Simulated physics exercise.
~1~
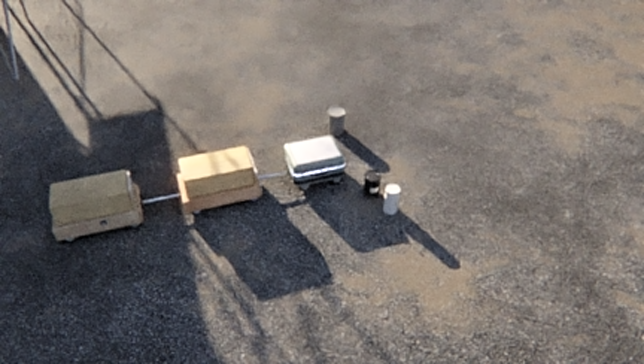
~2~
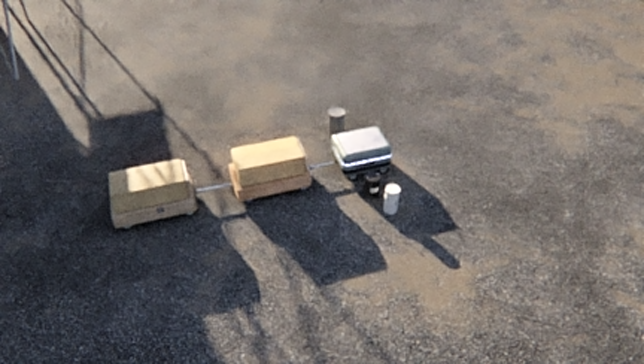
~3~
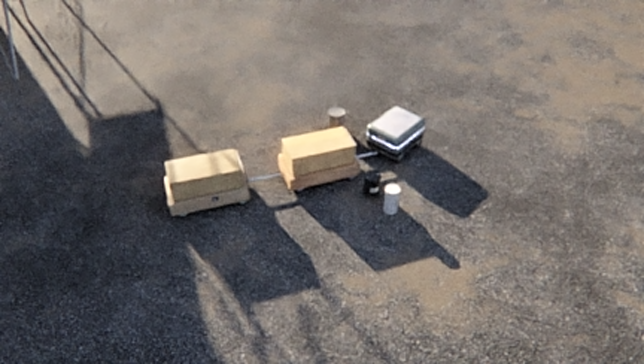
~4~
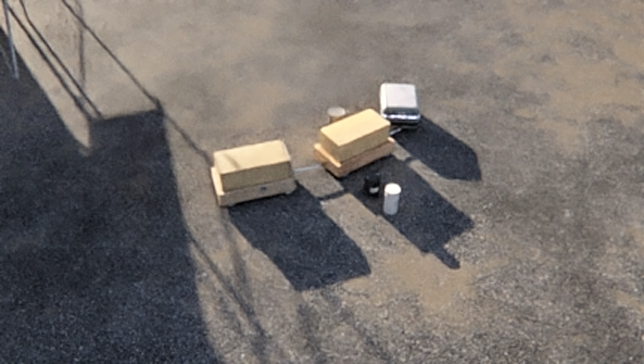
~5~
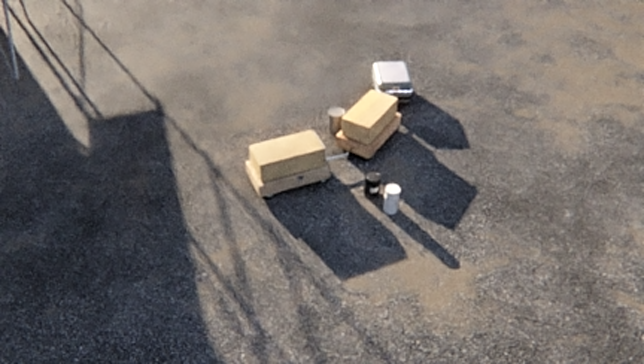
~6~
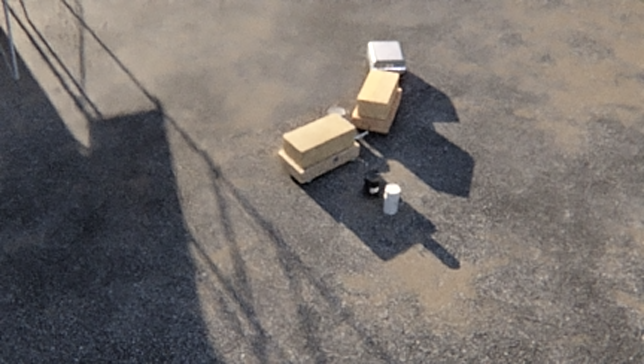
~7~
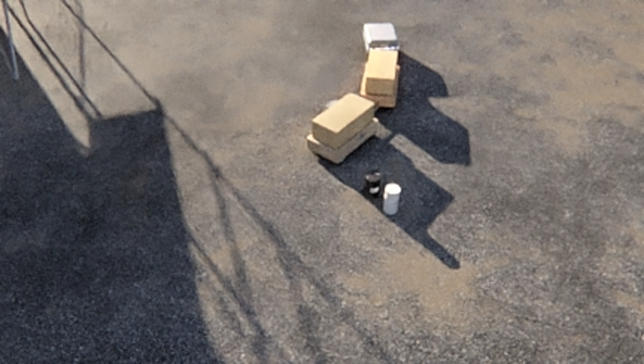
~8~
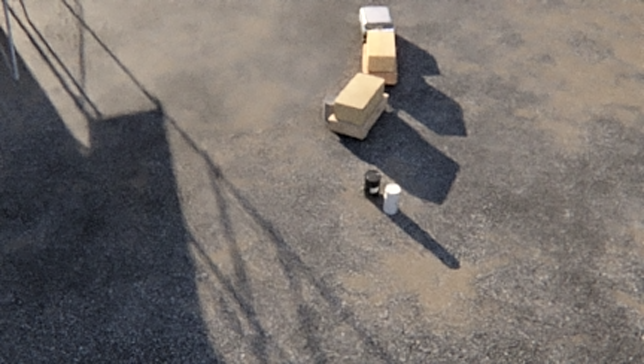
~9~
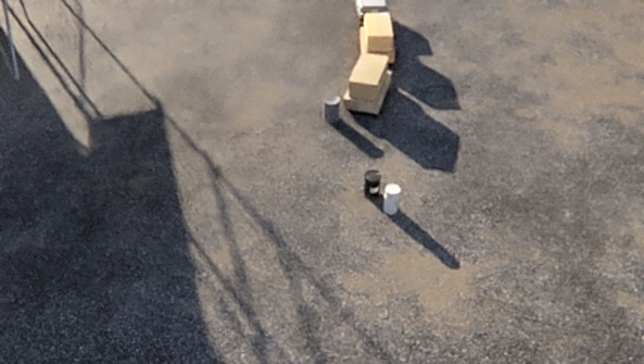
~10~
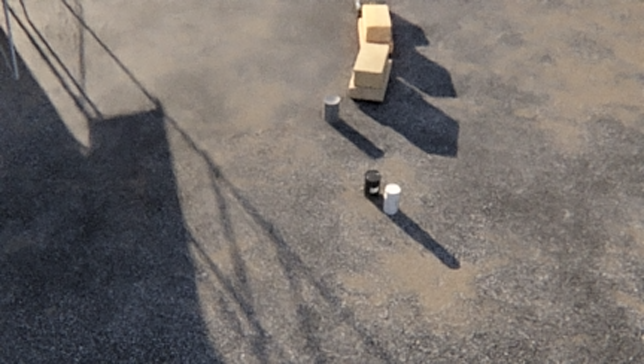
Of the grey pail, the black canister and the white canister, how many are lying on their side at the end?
None of the three is lying on its side. The pail has shifted a little but still stands upright, as do the black and white canisters.
A silver-white tug pulls two boxy tan carts across dark, gritty ground, seen from high above, with long shadows stretching over the surface. A grey pail stands near the middle, above a black canister and a white canister set close together. The train heads right, passes between the pail and the canisters, then curves up toward the top edge. The carts swing round behind the tug, hiding the pail for a while, and it reappears slightly up and left of its first spot. At the end the tug is almost out of view, the carts are near the top, and all three containers stand upright.
